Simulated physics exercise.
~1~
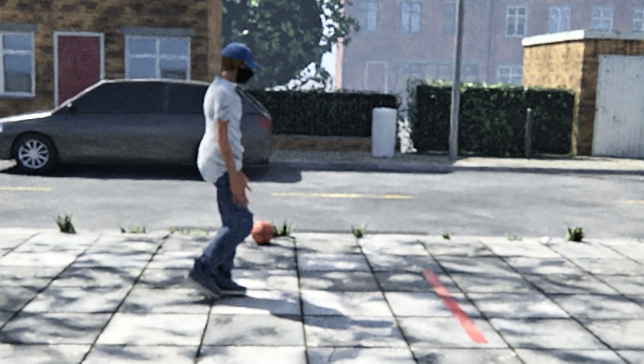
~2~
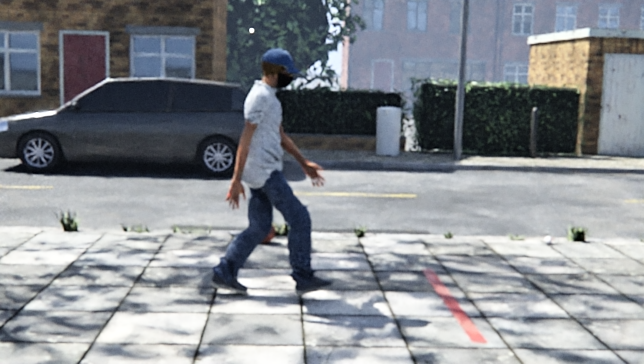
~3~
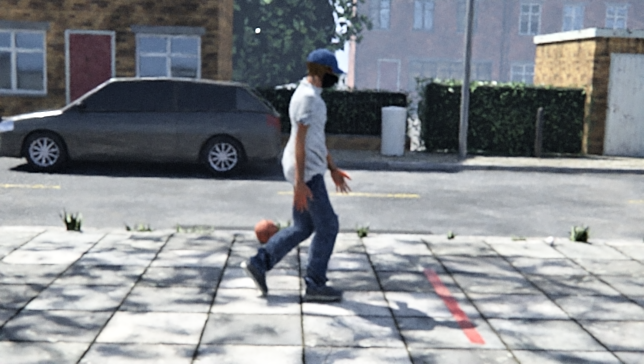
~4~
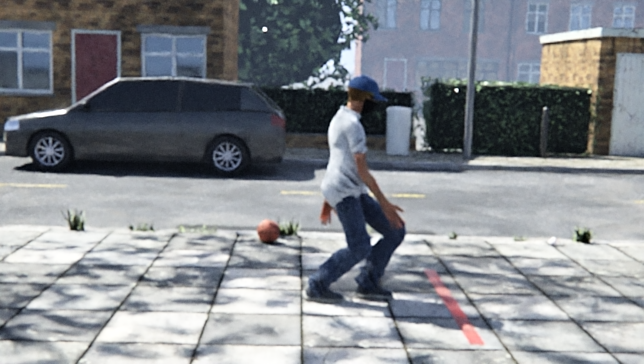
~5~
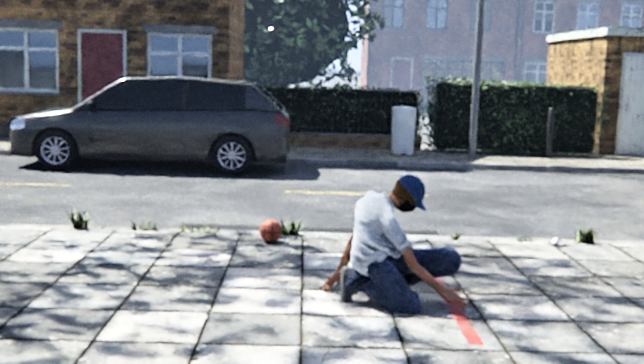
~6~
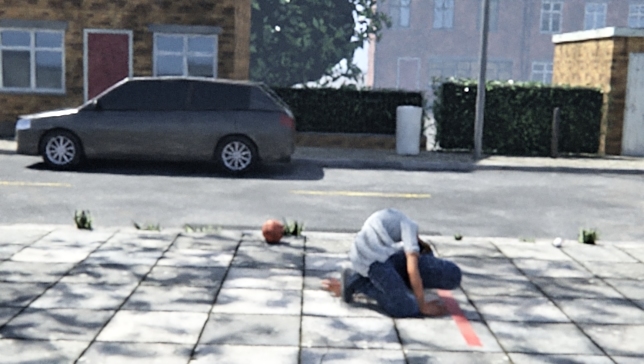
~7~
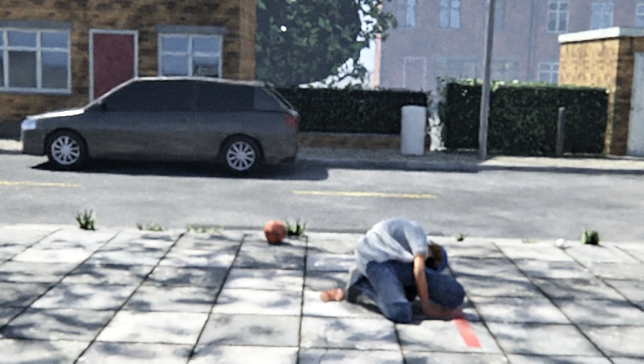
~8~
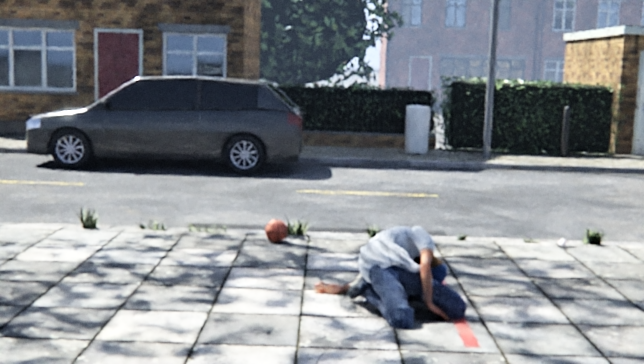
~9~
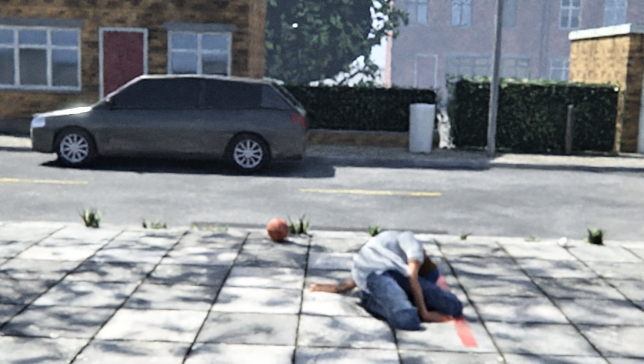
At first, a person in a blue cap, dark face covering, pale shirt and jeans walks to the right along a paved sidewalk, with a gray car parked across the road and an orange ball near the curb. The walker strides toward a strip of red tape, arms swinging out. Then the knees bend and the body sinks, dropping to the ground with one hand reaching forward near the tape. The torso folds forward and the head tips down. Finally the person slumps low, one arm stretched out behind to the left, head and hips short of the tape.
